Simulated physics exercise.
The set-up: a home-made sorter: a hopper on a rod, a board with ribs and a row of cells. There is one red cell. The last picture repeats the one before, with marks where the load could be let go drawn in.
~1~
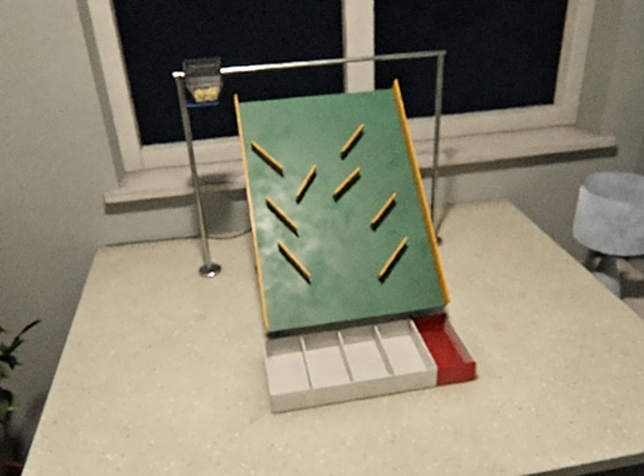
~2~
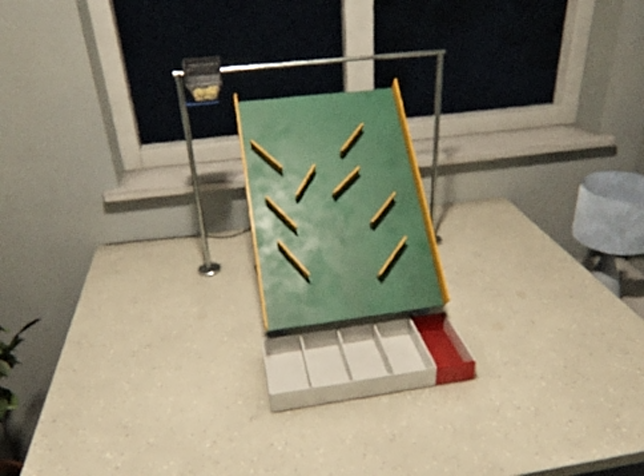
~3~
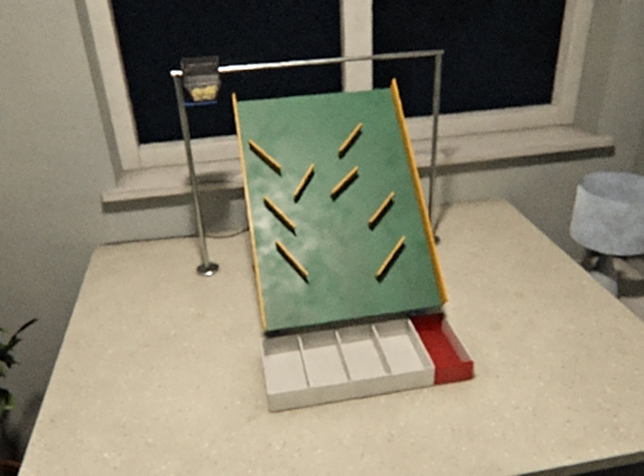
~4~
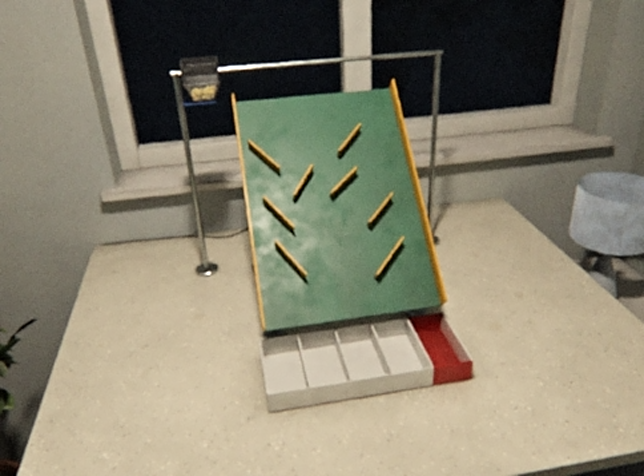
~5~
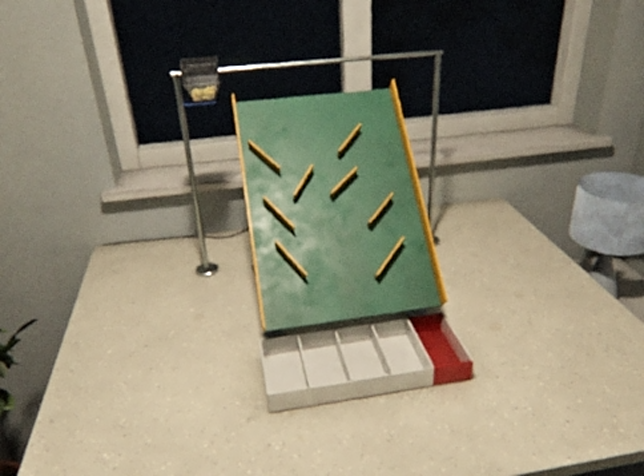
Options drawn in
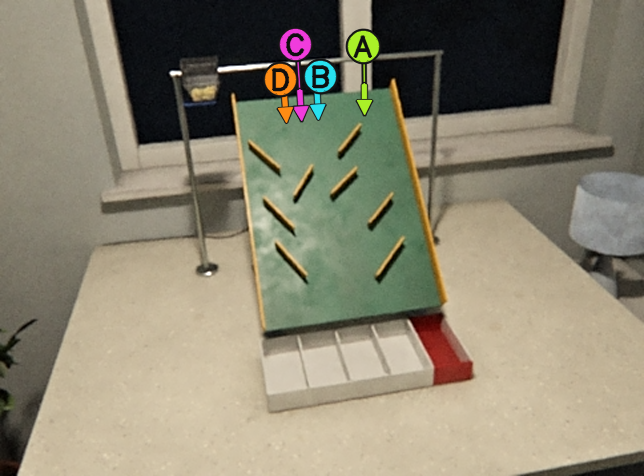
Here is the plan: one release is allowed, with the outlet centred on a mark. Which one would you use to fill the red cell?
Choose A.
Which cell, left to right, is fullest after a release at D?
The third.
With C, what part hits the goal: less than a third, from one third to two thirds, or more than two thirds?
Less than a third.
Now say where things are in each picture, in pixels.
Hopper at (207, 97), soya beans, door shut, in the first frame.
Ribs (251, 140) to (282, 167), (341, 150) to (363, 123), (297, 194) to (315, 164), in the second frame.
Ribs (332, 192) to (358, 167), (264, 196) to (295, 227), (371, 222) to (393, 193), in the third frame.
Ribs (275, 240) to (306, 274), (377, 274) to (404, 236), in the fourth frame.
Red cell at (453, 372), number 5 of 5 from the left, in the fifth frame.
On the marked copy, mark A meets the board at (364, 109); mark B meets the board at (318, 114); mark C meets the board at (301, 115); mark D meets the board at (286, 117).
With A, about a third in the red cell, about half in other cells, a small part outside the box.
With B, none in the red cell, all in other cells.
With C, none in the red cell, nearly all in other cells, a small part outside the box.
With D, none in the red cell, nearly all in other cells, a stray few outside the box.
